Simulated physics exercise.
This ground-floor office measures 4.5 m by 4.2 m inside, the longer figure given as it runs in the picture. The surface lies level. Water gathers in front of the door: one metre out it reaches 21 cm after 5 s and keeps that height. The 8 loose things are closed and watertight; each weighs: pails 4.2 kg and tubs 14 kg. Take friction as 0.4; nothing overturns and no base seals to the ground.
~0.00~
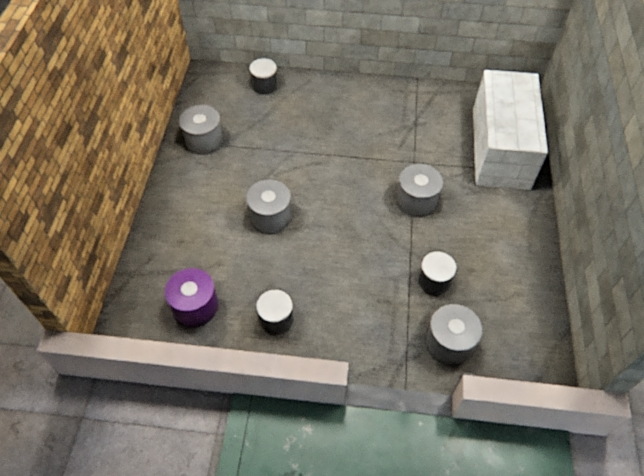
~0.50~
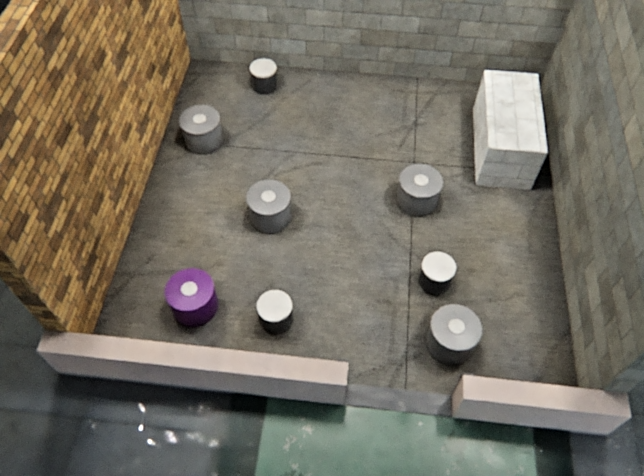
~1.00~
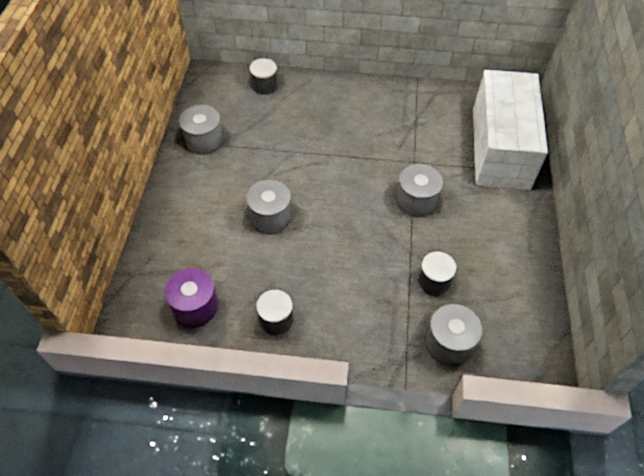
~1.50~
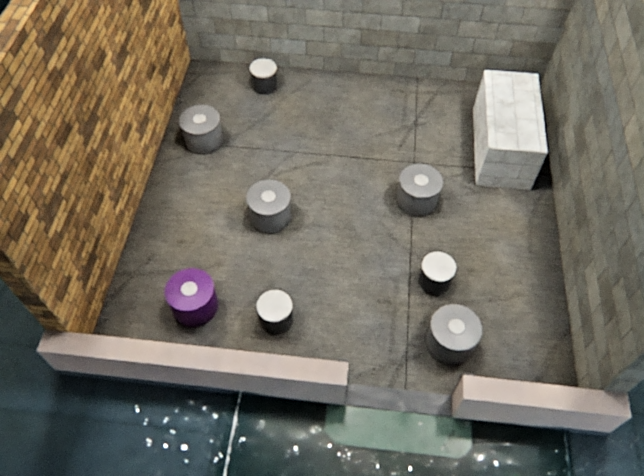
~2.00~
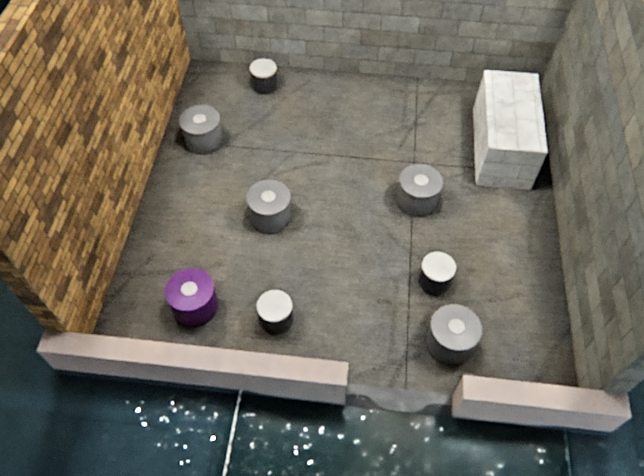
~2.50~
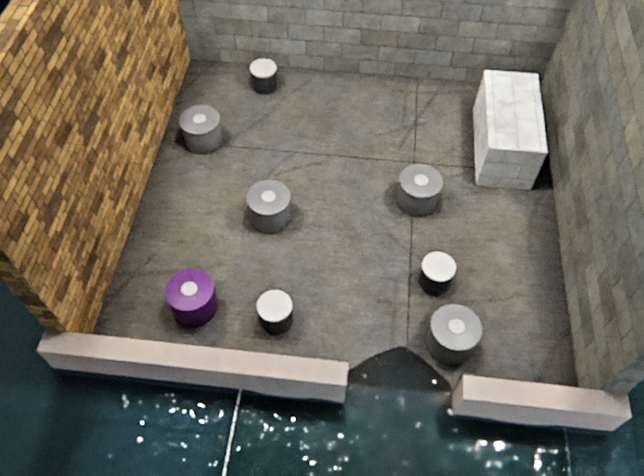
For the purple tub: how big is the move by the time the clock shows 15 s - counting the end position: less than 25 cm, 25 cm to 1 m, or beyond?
Purple tub stays put.
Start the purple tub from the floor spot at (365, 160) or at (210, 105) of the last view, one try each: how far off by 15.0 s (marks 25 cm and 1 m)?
In that order: It gets carried off; it ends far away.
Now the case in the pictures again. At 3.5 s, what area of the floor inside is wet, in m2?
Some 1.5 m2.
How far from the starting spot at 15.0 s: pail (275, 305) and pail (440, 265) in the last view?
In turn: 5 cm, 100 cm.
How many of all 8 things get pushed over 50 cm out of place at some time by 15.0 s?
I count 5.
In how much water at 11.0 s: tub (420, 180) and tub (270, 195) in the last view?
About 7 and 5 cm.
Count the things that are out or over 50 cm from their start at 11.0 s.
By then 4.
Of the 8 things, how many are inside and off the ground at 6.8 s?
At that moment 0.
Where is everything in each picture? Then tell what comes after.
In the first picture, the purple tub at (189, 289) rests on the ground; 0.0 m2 under water; 0 of 8 have shifted.
In the second picture, the purple tub at (189, 289), on the bottom; water covers 0.0 m2; 0 of 8 have shifted.
In the third picture, the purple tub at (189, 289) rests on the ground; water covers 0.0 m2; 0 of 8 have shifted.
In the fourth picture, the purple tub at (189, 289), on the bottom; water covers 0.0 m2; 0 of 8 have shifted.
In the fifth picture, the purple tub at (189, 289) rests on the ground; 0.0 m2 under water; 0 of 8 have shifted.
In the sixth picture, the purple tub at (189, 289), on the bottom; water covers 0.2 m2; 0 of 8 have shifted.
After 3.5 s the purple tub is near (189, 289), 0.0 m from its start, aground; 0 afloat.
After 6.8 s the purple tub is near (189, 289), 0.0 m from its start, aground; 0 afloat.
After 11.0 s the purple tub is near (189, 289), 0.0 m from its start, aground; 2 afloat.
After 15.0 s the purple tub is near (189, 289), 0.0 m from its start, aground; 4 afloat.
